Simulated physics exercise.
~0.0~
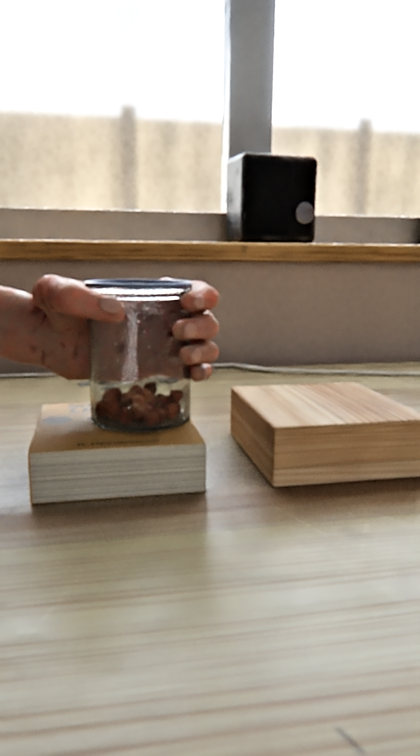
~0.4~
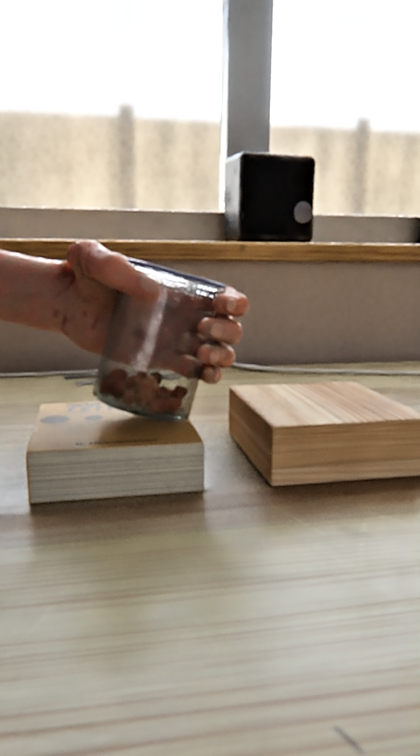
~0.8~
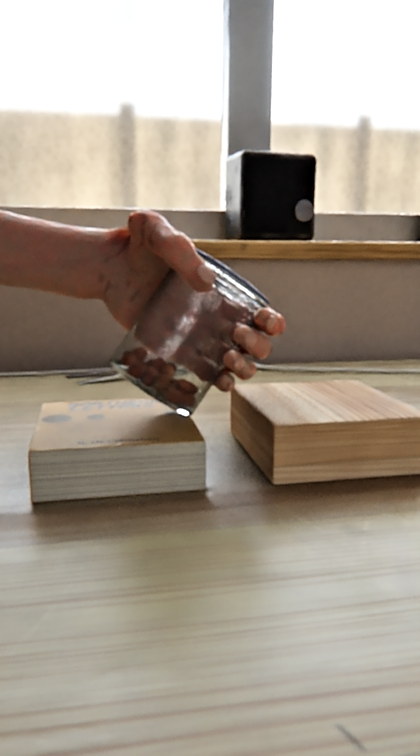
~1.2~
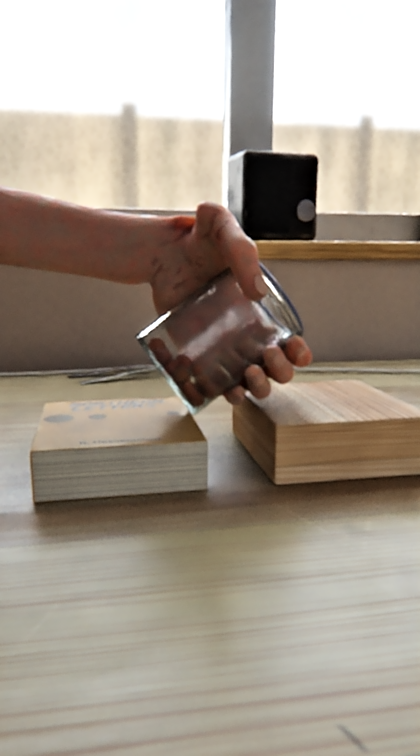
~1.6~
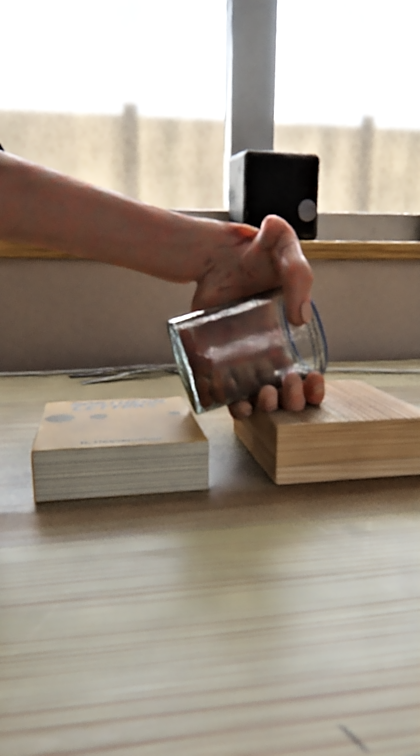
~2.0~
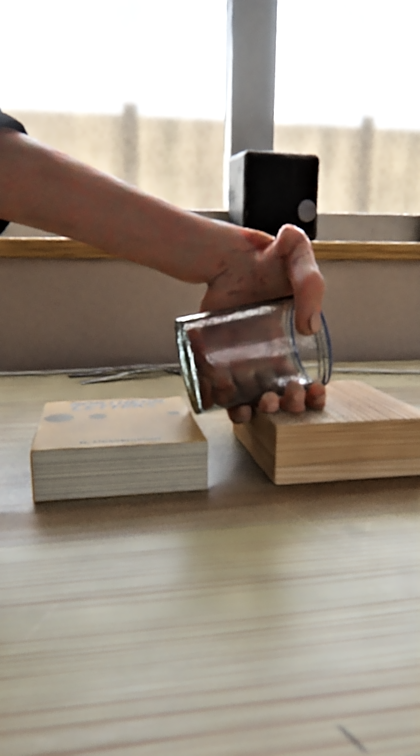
On a wooden table, a hand tilts a part-filled glass jar rightward onto a wooden block's edge, spilling nothing.
